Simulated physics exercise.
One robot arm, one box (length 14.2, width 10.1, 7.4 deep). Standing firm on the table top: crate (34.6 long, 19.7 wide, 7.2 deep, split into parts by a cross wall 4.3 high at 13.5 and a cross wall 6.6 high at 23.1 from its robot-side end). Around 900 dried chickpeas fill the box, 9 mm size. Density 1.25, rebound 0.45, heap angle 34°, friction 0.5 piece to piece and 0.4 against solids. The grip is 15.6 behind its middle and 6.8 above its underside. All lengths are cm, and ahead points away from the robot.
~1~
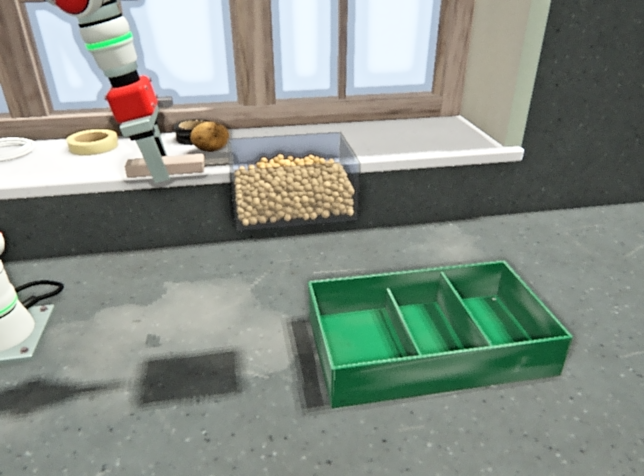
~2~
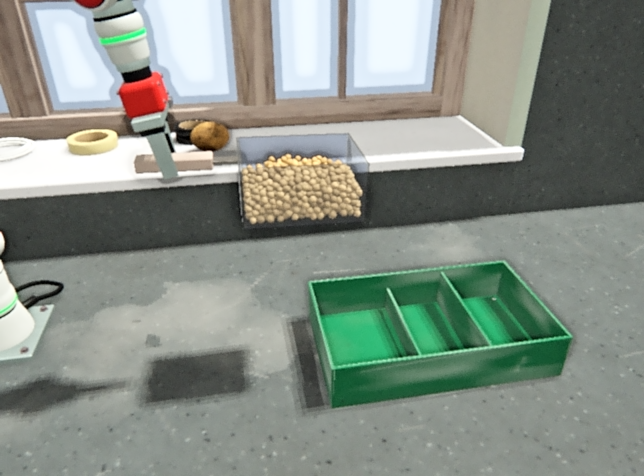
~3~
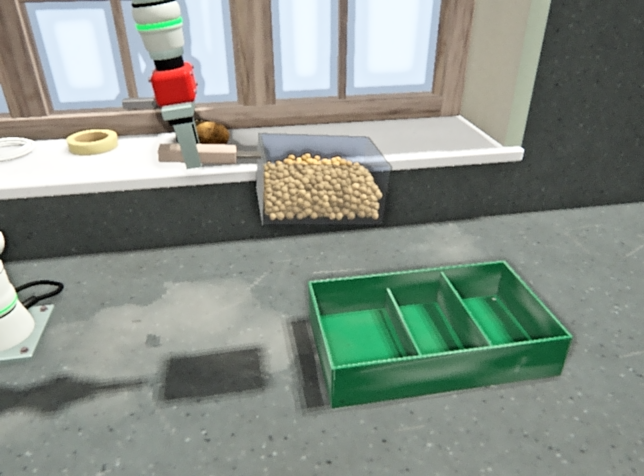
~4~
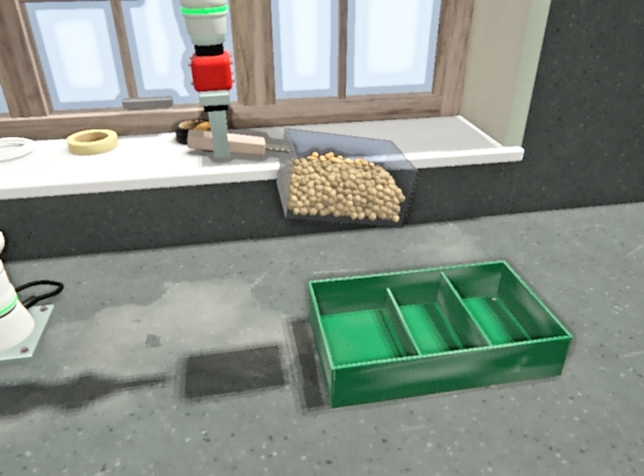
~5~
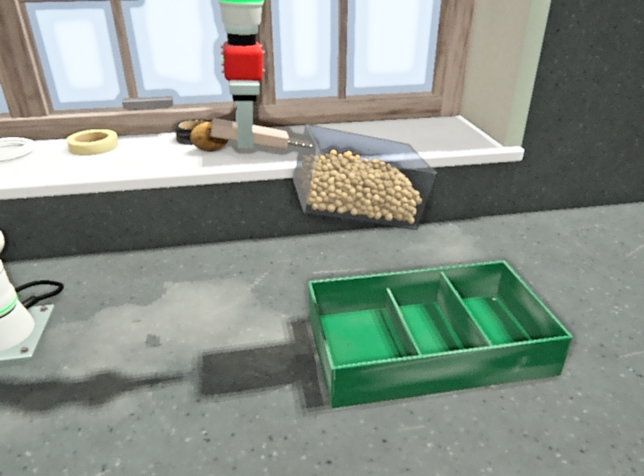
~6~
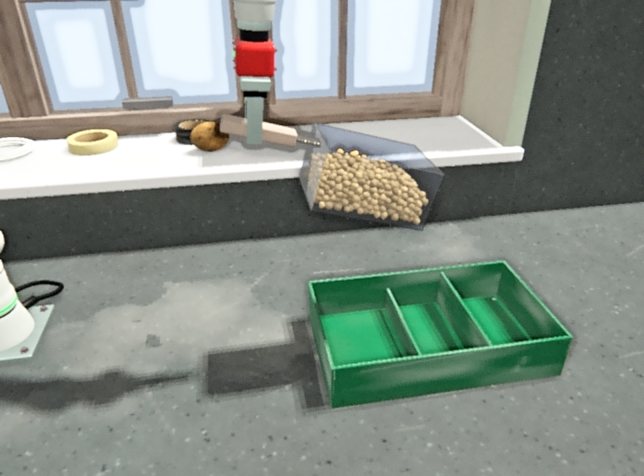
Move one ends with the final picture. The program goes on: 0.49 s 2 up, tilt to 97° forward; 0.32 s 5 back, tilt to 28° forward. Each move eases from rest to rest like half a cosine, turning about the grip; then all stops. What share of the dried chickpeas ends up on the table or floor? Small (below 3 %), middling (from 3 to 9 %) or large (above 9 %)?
A large share, above 9 %, ends on the table or floor.
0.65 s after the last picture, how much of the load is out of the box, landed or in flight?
Some 15 per cent.
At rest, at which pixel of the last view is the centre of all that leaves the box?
Near (296, 357).
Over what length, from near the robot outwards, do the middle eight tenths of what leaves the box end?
About 38 cm.
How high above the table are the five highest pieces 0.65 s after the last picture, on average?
About 28 cm.
Then, 0.32 s on, tilted 76° forward, highest piece 29 above the table; 900 in the box.
Then, 0.65 s on, tilted 63° forward, highest piece 28 above the table; 747 in the box, 114 on the table or floor, 4 in the robot-side part, 35 in flight or on a rim.
Then, 1.01 s on, tilted 28° forward, highest piece 31 above the table; 722 in the box, 135 on the table or floor, 15 in the robot-side part, 11 in the far-side part, 8 in the middle part, 9 in flight or on a rim.
Then, 2.06 s on, tilted 28° forward, highest piece 31 above the table; 722 in the box, 135 on the table or floor, 21 in the robot-side part, 11 in the middle part, 11 in the far-side part.
In the end, 722 in the box, 135 on the table or floor, 21 in the robot-side part, 11 in the middle part, 11 in the far-side part. That is 15 % on the table or floor.
